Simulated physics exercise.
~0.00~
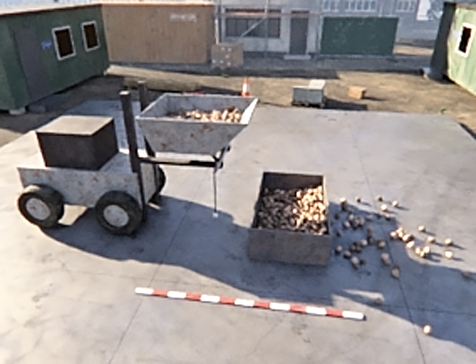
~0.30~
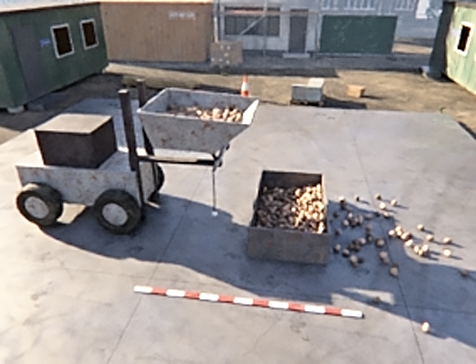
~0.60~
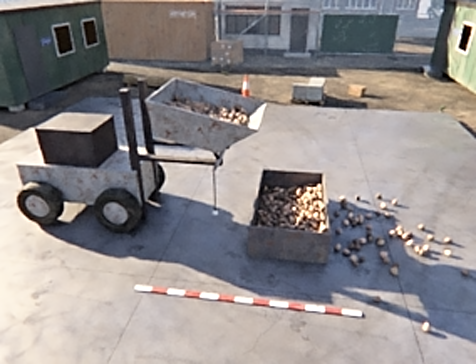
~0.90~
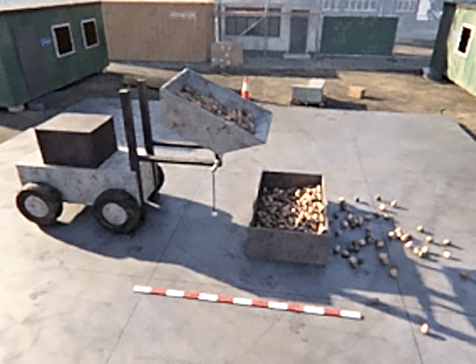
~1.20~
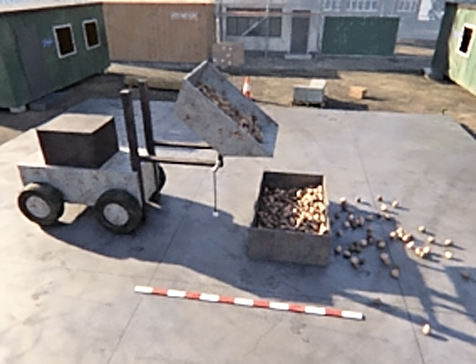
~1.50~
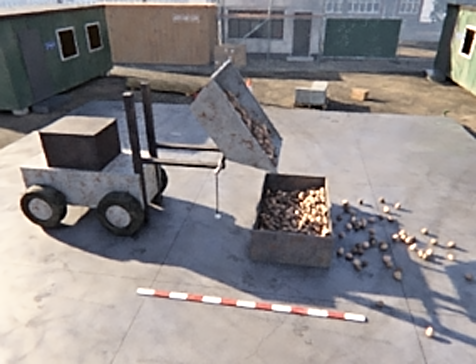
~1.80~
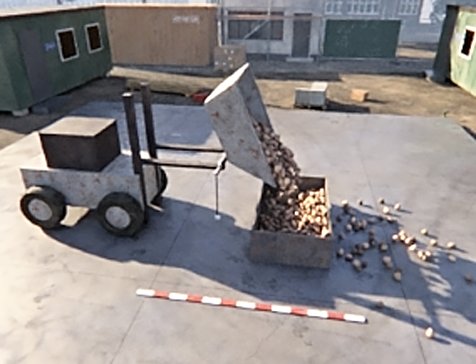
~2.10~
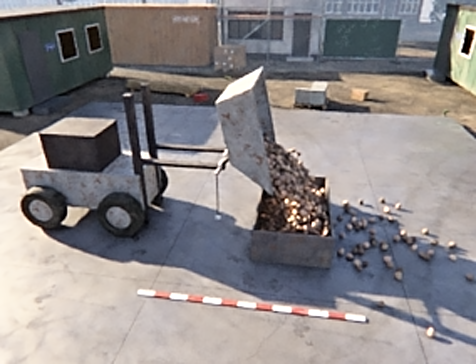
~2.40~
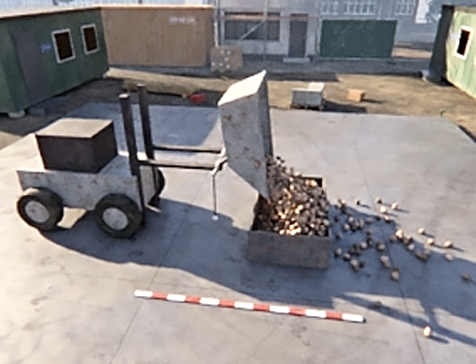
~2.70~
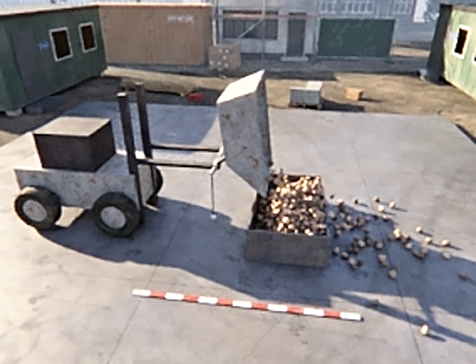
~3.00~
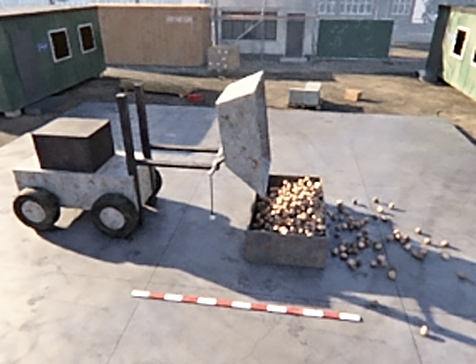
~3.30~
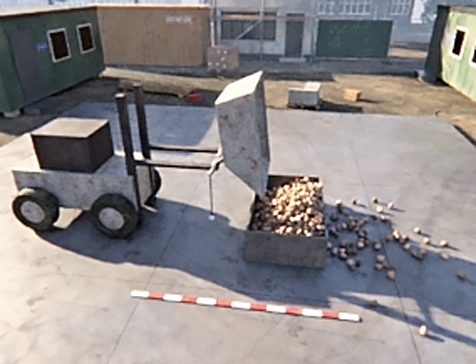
A fork truck held up a skip of stones, which tipped steadily to the right until the stones slid into an already full bin below. A few more scattered on the ground beside it, and the skip stayed steeply tilted over the heaped bin.
